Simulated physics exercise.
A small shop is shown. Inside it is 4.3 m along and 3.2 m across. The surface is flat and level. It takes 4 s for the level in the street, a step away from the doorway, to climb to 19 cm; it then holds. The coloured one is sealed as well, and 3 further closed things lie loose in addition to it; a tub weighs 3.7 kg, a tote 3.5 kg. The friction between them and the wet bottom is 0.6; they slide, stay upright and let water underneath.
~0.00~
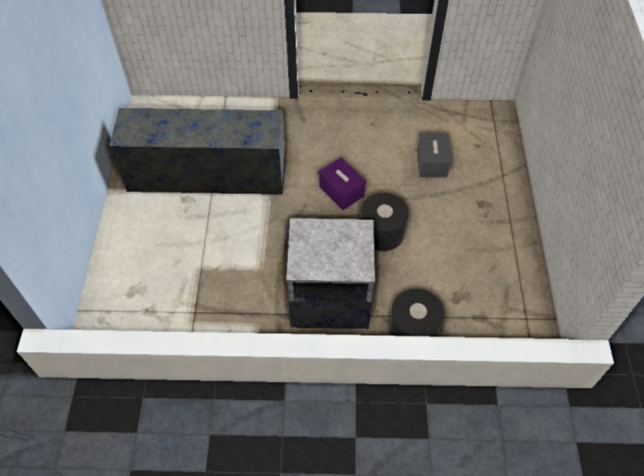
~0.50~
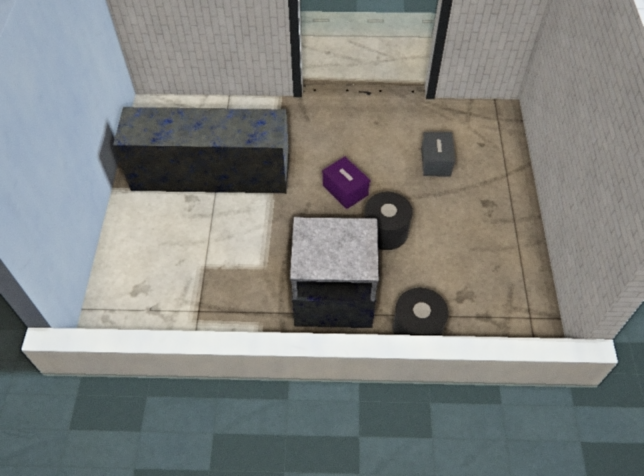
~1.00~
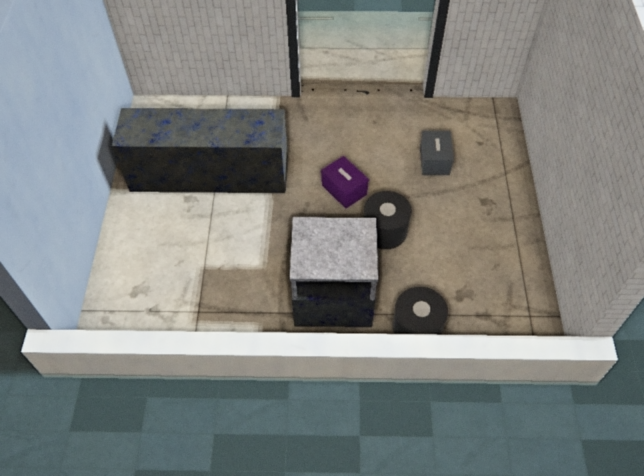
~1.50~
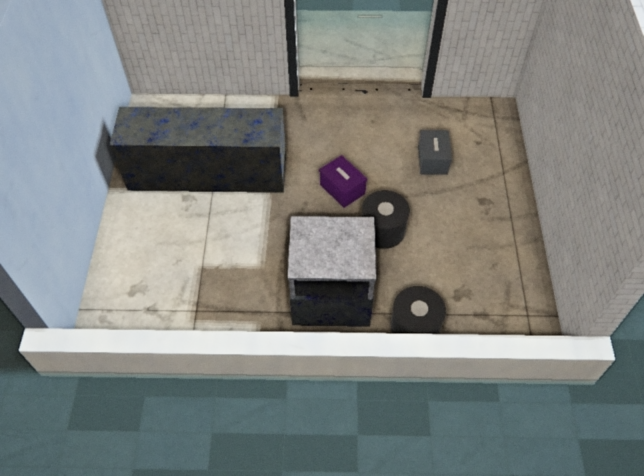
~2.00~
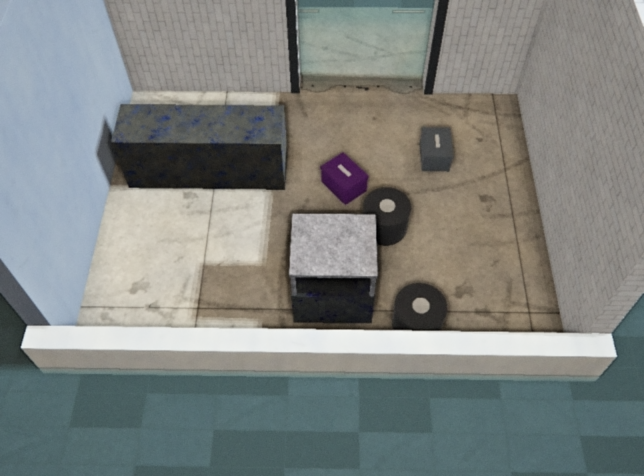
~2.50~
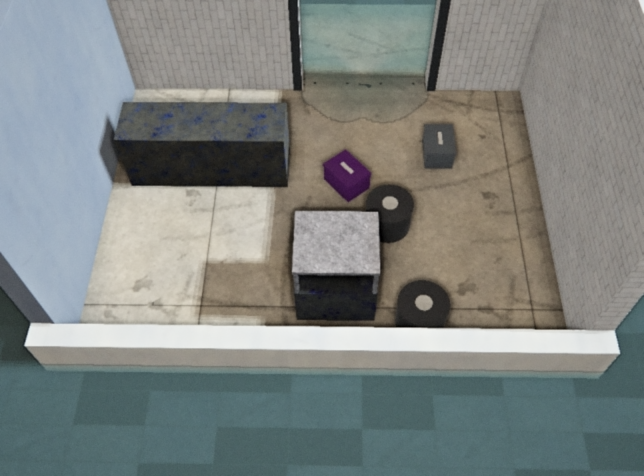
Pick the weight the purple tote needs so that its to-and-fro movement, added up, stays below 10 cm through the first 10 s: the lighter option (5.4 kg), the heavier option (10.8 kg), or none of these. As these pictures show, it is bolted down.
Pick: None of these.
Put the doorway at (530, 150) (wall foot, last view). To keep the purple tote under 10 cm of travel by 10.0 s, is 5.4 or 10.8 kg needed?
In that setup neither mass works.
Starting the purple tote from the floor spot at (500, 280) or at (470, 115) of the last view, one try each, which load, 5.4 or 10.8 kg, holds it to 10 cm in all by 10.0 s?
Try by try, no option works; must use the heavier.
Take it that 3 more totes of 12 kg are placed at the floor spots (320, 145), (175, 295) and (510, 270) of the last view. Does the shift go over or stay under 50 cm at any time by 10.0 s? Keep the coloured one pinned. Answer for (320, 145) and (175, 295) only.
Taking them in order, the first is beyond the line and the second is inside the line.
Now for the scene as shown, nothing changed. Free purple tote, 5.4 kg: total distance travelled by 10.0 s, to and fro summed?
300 cm in all.
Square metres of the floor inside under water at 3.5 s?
Around 2.0 m2 of it.
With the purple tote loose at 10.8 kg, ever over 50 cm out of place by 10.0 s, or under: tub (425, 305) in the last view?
I'd say it falls below.
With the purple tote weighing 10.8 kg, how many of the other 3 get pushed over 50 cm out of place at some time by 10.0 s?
That adds up to 2.
After 3.5 s the purple tote would be 1 cm from its start with 5.4 kg and 0 cm from its start with 10.8 kg; 3 cm of water round it then.
After 4.5 s the purple tote would be 60 cm from its start with 5.4 kg and 8 cm from its start with 10.8 kg; 6 cm of water round it then.
After 7.0 s the purple tote would be 204 cm from its start with 5.4 kg and 84 cm from its start with 10.8 kg; 9 cm of water round it then.
After 10.0 s the purple tote would be 255 cm from its start with 5.4 kg and 149 cm from its start with 10.8 kg; 5 cm of water round it then.
